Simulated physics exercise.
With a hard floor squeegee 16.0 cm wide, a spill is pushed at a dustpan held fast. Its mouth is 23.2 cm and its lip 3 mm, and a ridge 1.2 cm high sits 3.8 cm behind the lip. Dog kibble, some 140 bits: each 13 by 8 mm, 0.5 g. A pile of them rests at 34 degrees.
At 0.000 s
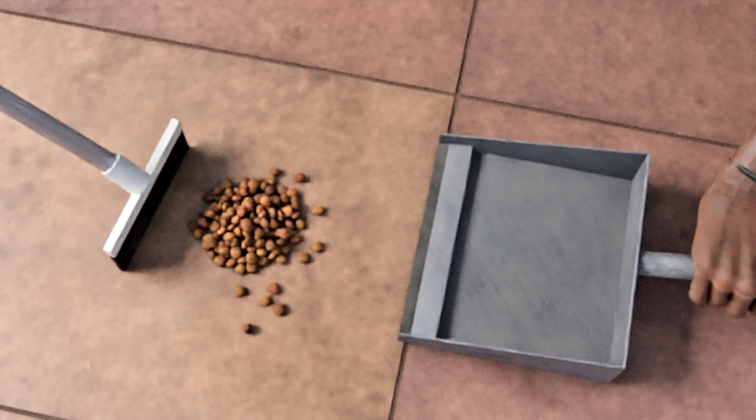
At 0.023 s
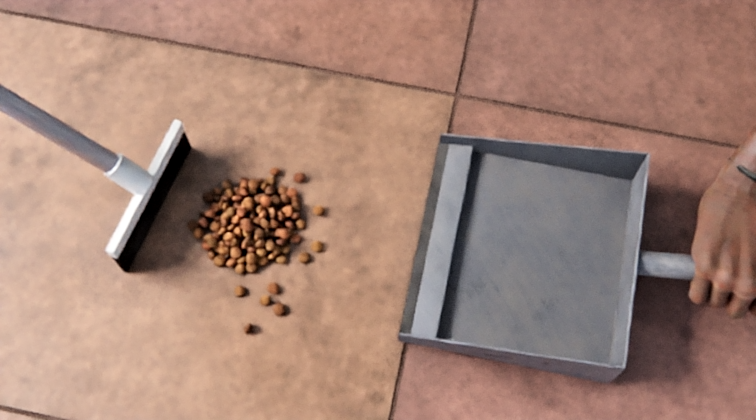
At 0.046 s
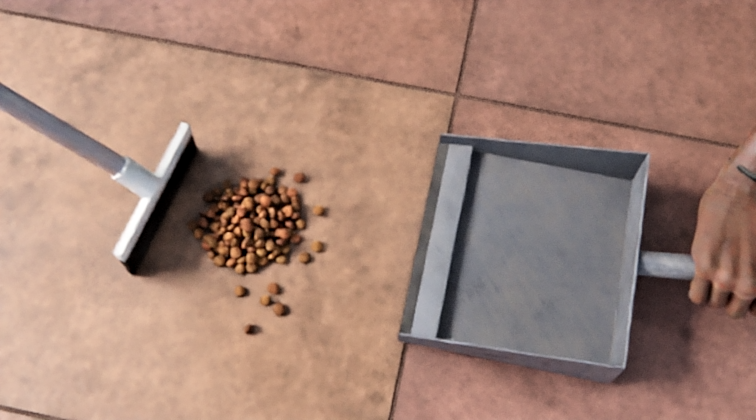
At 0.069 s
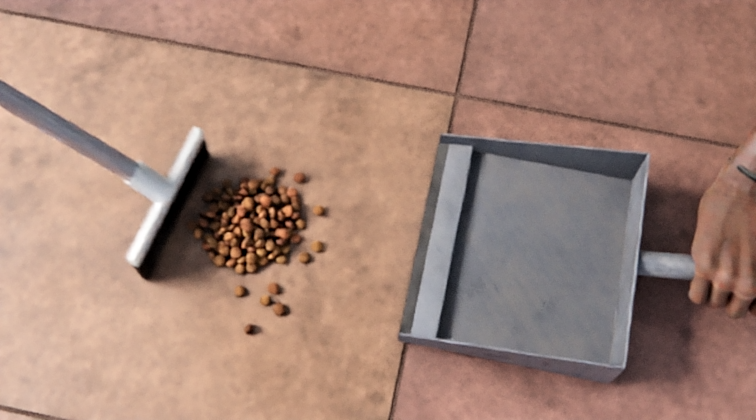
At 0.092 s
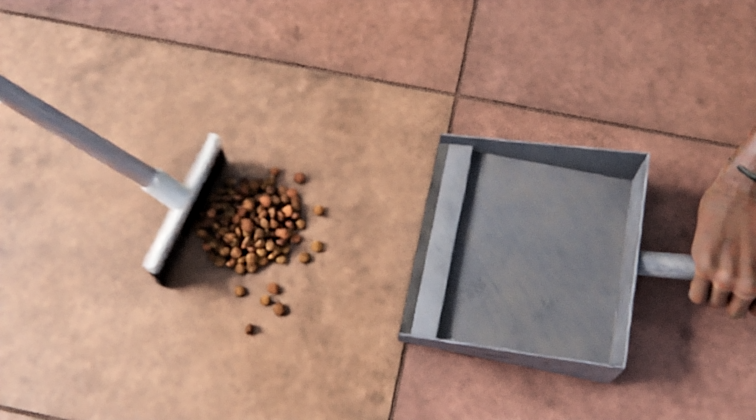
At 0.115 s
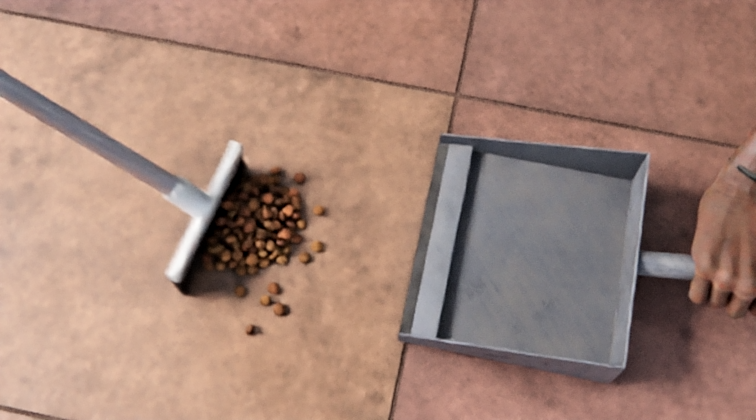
On a tan and reddish tiled floor, a squeegee slid right into a heap of brown kibble and began pushing its near edge, while a hand held a gray metal dustpan still.
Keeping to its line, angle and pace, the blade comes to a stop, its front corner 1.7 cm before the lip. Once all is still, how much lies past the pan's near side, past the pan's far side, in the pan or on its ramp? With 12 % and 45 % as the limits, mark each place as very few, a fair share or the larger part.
My call: Near side: A fair share; far side: Very few; pan: The larger part.
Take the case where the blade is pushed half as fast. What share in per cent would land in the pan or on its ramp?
Some 35 %.
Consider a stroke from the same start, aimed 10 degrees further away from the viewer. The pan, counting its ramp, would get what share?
About 45 percent would end up there.
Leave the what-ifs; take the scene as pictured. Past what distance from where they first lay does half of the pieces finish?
About 20 cm.
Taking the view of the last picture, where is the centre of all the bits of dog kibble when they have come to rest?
Once everything settles, the centre is around (420, 297).
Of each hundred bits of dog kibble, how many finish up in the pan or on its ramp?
I'd say close to 50 per cent.
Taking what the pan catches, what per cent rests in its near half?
Roughly 80 percent.
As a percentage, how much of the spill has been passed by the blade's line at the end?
Estimate: Around 10 %.
Then, at 0.22 s, middle of the blade 11 cm from the lip; 0 % over the lip, far side 0 %, near side 5 %.
Then, at 0.28 s, middle of the blade 5 cm from the lip; 0 % over the lip, far side 0 %, near side 10 %.
Then, at 0.49 s, middle of the blade 3 cm from the lip; 50 % over the lip, far side 0 %, near side 20 %.
At rest (1.1 s), near side 20 %, far side 0 %, pan 50 %, in front of the lip or behind the blade 30 %.
